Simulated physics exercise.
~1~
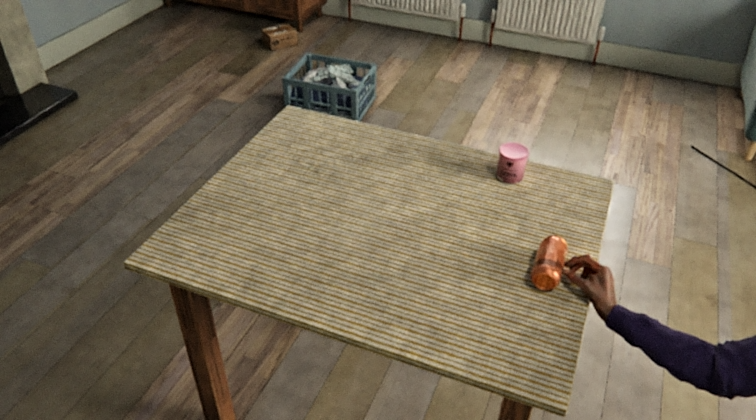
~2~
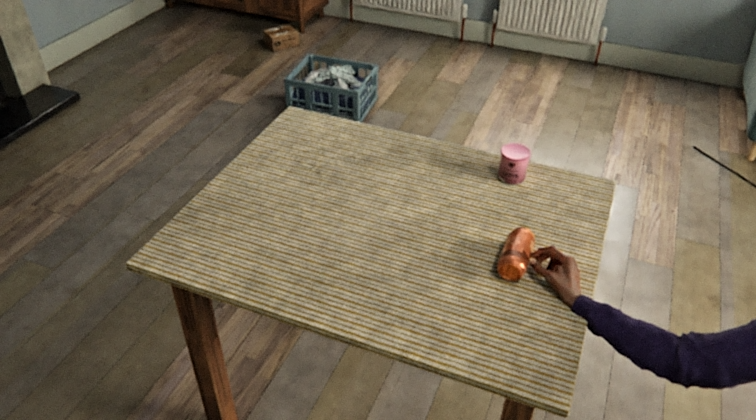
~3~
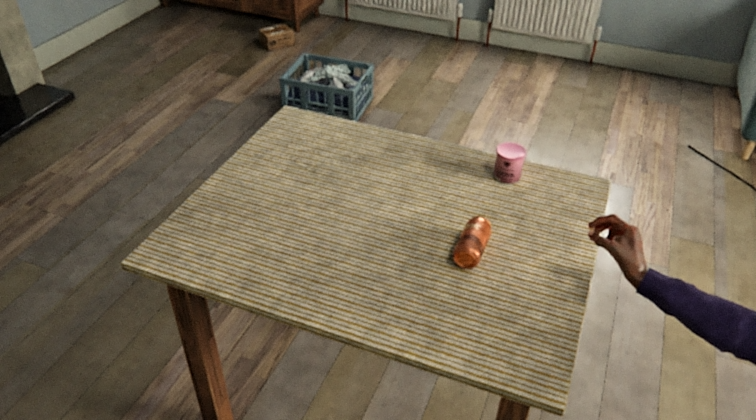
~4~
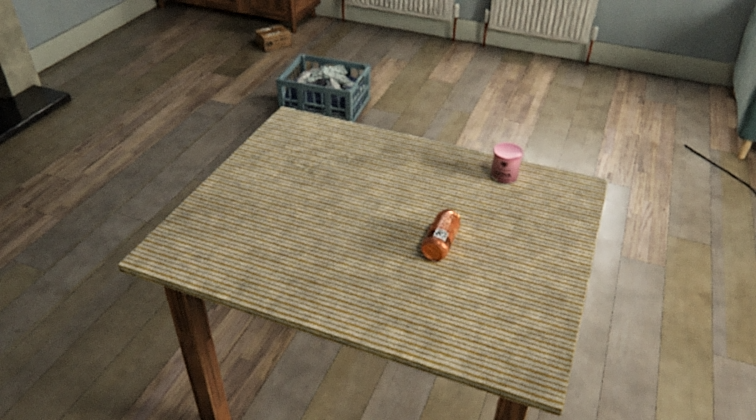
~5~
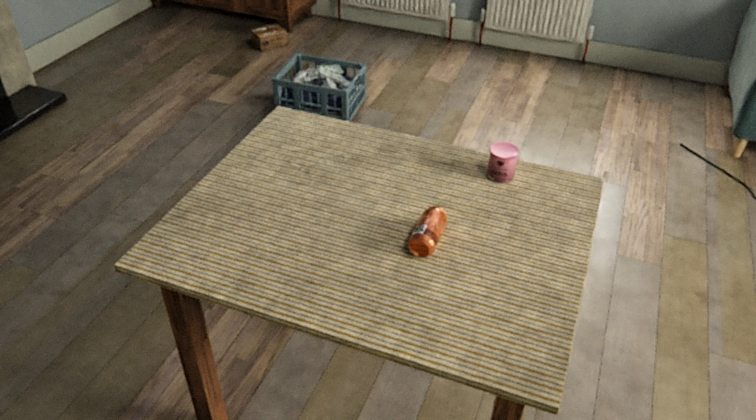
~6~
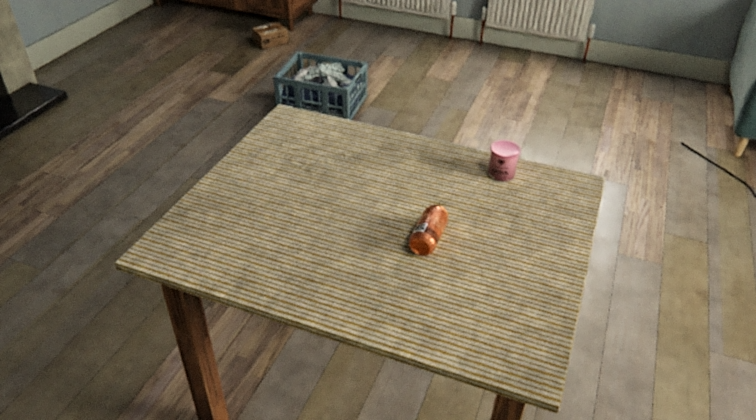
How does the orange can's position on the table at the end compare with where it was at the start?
At the start the orange can lies near the right edge of the table, beside the hand. At the end it rests farther to the left, around the middle of the table.
